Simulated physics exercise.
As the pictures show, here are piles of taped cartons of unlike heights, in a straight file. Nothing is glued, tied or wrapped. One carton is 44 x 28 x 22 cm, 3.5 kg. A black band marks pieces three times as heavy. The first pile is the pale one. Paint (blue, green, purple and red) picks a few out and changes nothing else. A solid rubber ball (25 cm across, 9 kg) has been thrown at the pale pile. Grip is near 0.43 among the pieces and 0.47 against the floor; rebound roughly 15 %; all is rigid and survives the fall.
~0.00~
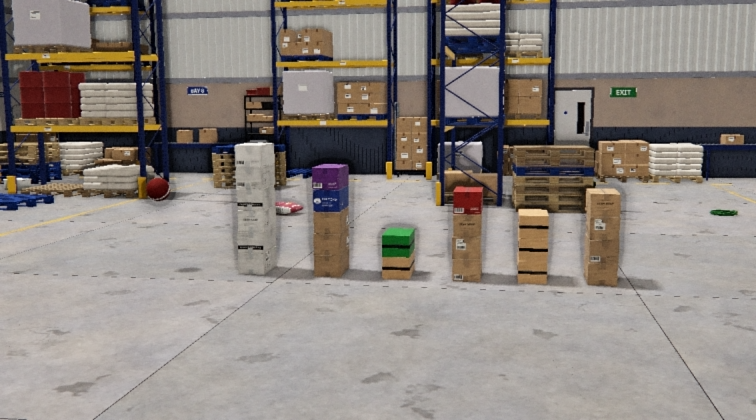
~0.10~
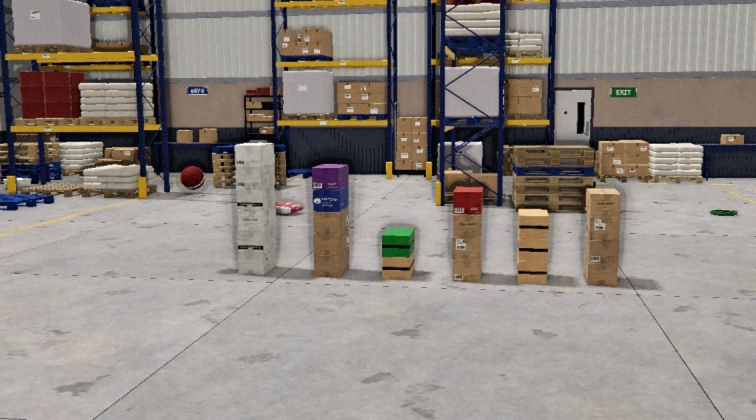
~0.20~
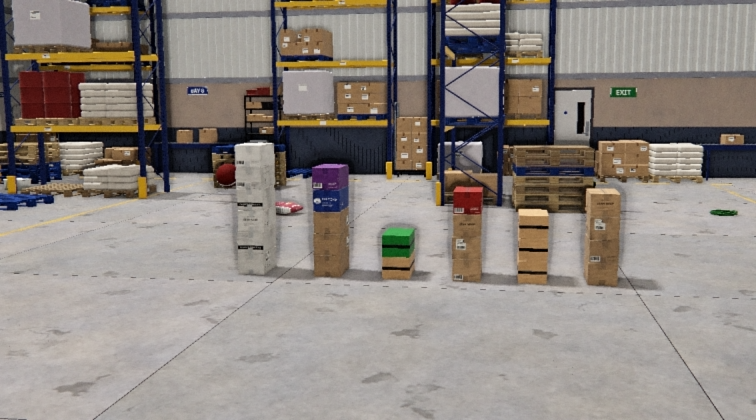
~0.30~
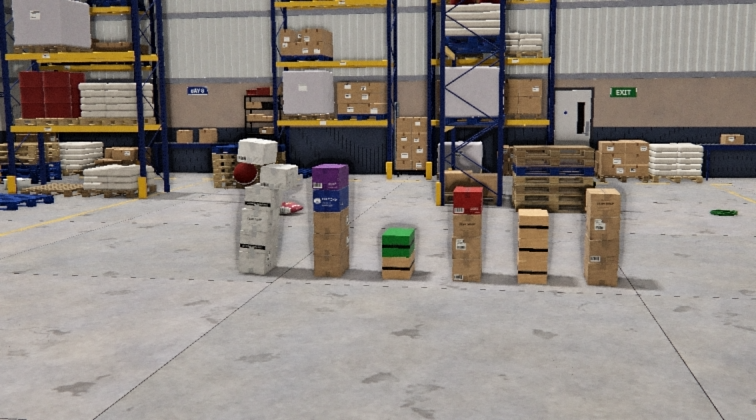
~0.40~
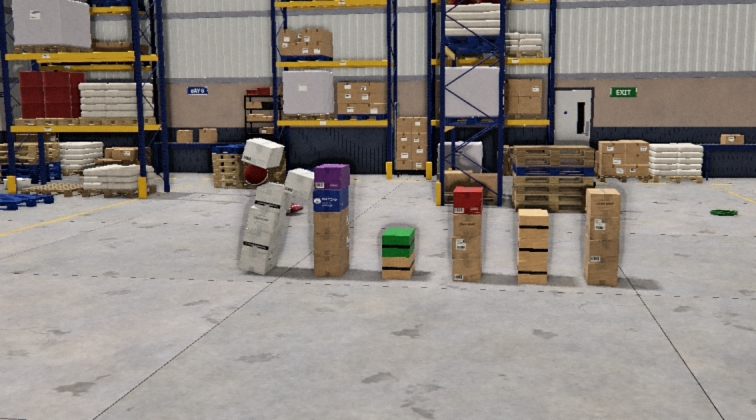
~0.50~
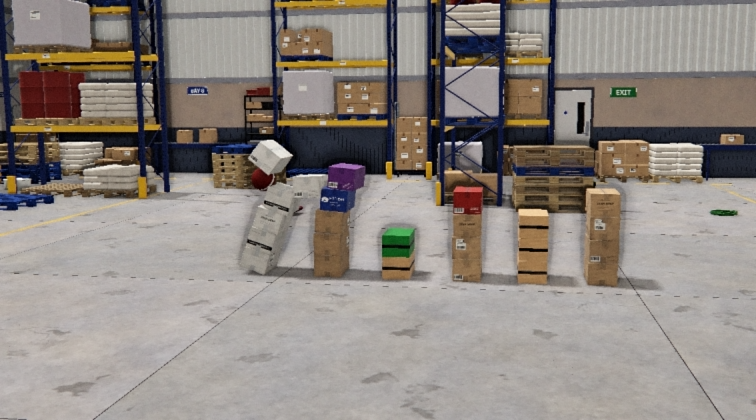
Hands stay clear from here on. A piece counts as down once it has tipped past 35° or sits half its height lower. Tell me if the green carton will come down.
In the end the green carton holds its level.
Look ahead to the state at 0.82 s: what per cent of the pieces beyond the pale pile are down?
By then 15 per cent.
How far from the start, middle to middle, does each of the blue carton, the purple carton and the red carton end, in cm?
Blue 70, purple 130, red 0.
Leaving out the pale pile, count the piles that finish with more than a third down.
1 in all.
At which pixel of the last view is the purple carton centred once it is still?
At about (427, 261).
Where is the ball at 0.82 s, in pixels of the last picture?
Near (271, 221).
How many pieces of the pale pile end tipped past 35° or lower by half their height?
The count is 6.
Around 0.62 s, 2 of the pale pile down; none of the 18 other cartons down, 3 disturbed; green carton unmoved; blue carton tipped 15°.
Around 0.82 s, 6 of the pale pile down; 3 of the 18 other cartons down; green carton unmoved; blue carton tipped 47°, 15 cm lower.
Around 1.12 s, 6 of the pale pile down; 3 of the 18 other cartons down; green carton unmoved; purple carton upside down.
Finally (1.9 s), 6 of the pale pile down; 3 of the 18 other cartons down; green carton unmoved; blue carton on its side; purple carton on its side. Seen by the last camera, middles, green carton near (399, 243), blue carton near (401, 218).
